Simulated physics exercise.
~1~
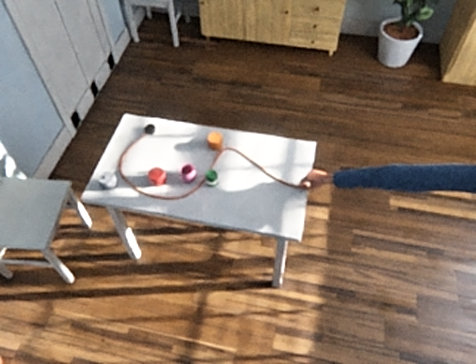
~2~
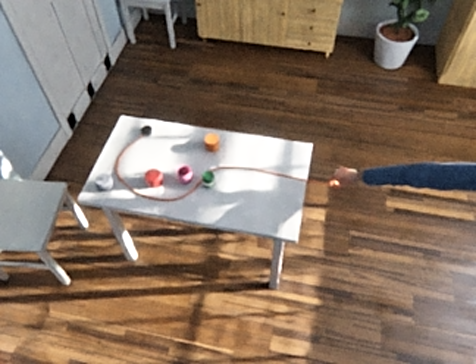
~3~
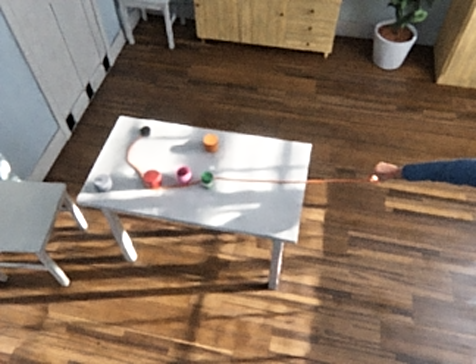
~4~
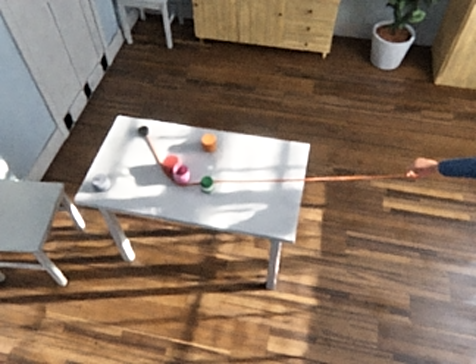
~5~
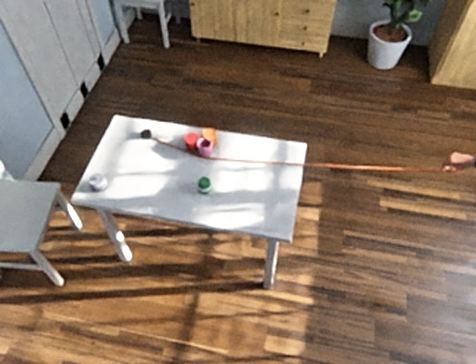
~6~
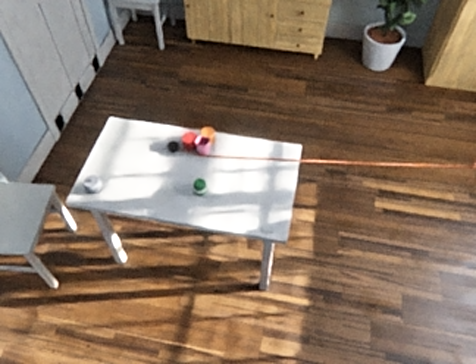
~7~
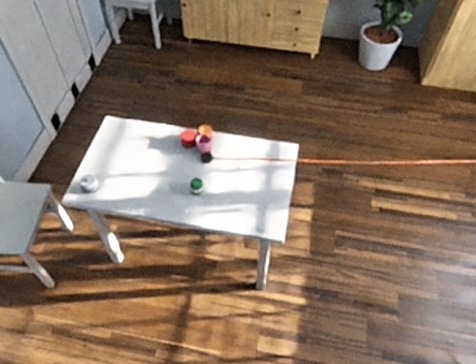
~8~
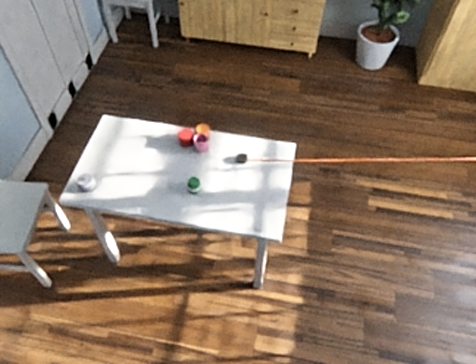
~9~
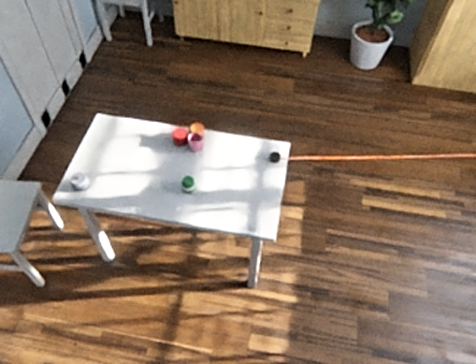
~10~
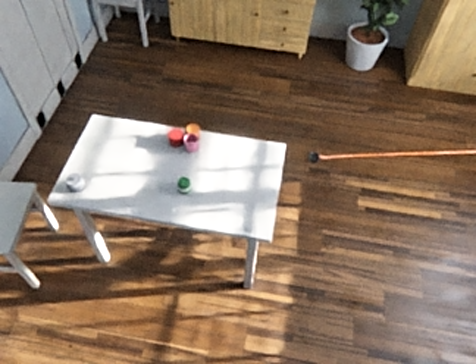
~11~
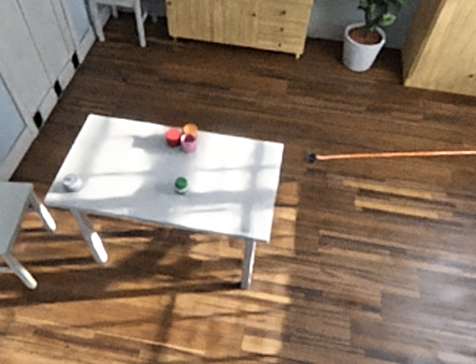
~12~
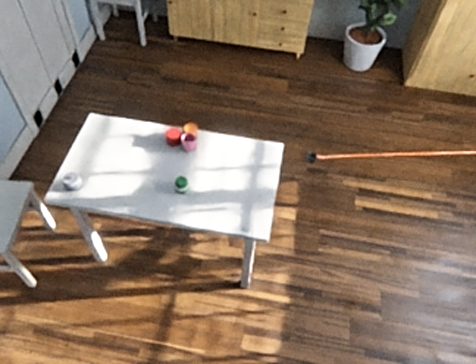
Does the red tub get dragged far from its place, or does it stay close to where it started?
The red tub gets dragged far, ending up bunched against the pink mug and the orange tub. The pink mug is also carried well away from its place, while the orange tub slides a shorter way.
A hand pulls a cord, bunching three containers and dragging a black puck off the table.
